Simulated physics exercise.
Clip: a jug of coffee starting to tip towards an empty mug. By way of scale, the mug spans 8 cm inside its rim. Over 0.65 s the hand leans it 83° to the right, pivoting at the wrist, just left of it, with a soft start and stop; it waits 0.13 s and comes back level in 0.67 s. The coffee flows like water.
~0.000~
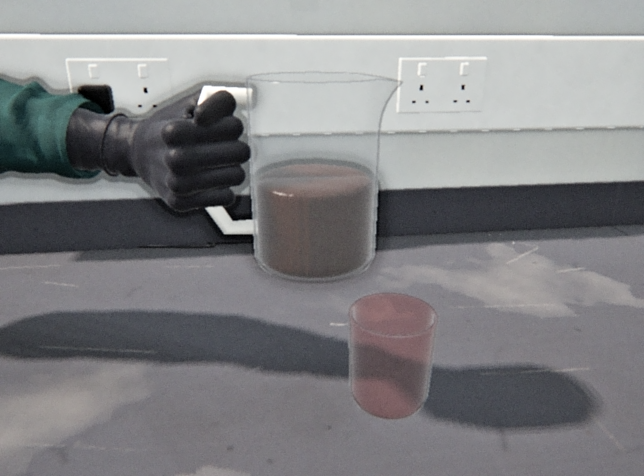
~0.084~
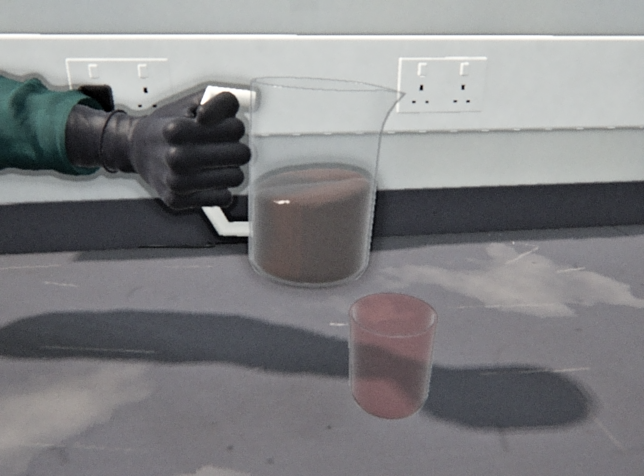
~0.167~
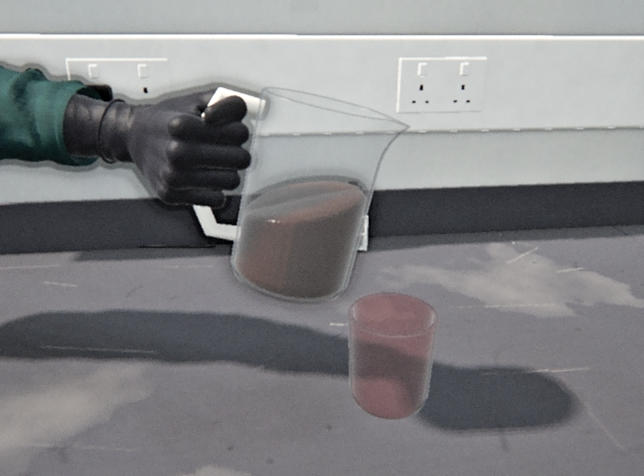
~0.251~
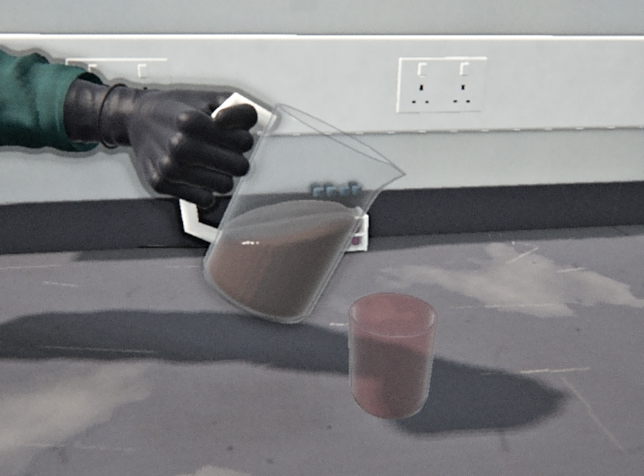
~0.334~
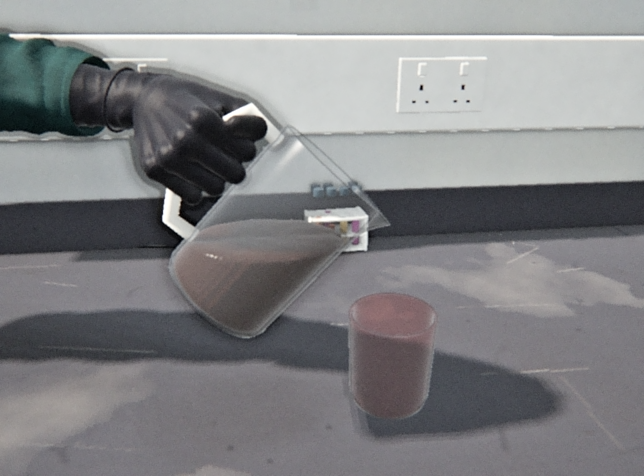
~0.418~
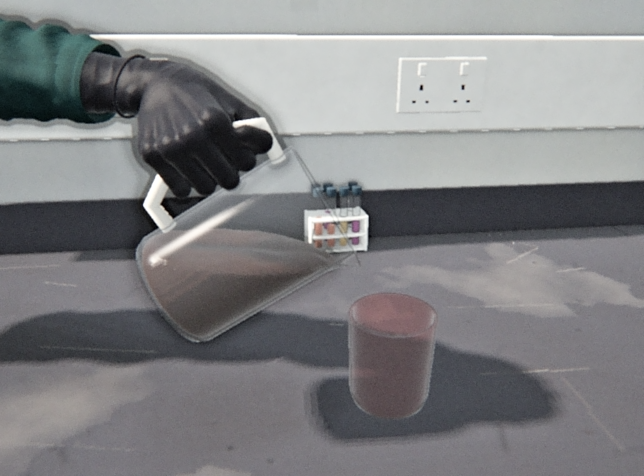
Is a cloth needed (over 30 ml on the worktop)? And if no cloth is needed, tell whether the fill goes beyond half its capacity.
Yes, fetch one.
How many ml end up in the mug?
That comes to roughly 60 ml.
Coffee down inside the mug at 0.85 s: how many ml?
It comes to around 0 ml.
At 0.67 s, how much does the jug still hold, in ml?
Near 530 ml.
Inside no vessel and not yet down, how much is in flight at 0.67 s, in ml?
Roughly 50 ml at that time.
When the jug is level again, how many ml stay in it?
About 330 ml.
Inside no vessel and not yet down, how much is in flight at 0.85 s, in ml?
I'd put it near 100 ml of liquid.
Then, 0.67 s in, the tilt is 83° and the mug has 0 ml, the jug 535 ml, and 10 ml is on the worktop.
Then, 0.85 s in, the tilt is 81° and the mug has 0 ml, the jug 395 ml, and 95 ml is on the worktop.
Then, 1.04 s in, the tilt is 56° and the mug has 60 ml, the jug 335 ml, and 185 ml is on the worktop.
Then, 1.25 s in, the tilt is 17° and the mug has 65 ml, the jug 330 ml, and 195 ml is on the worktop.
Finally, the mug has 65 ml, the jug 330 ml, and 200 ml is on the worktop.
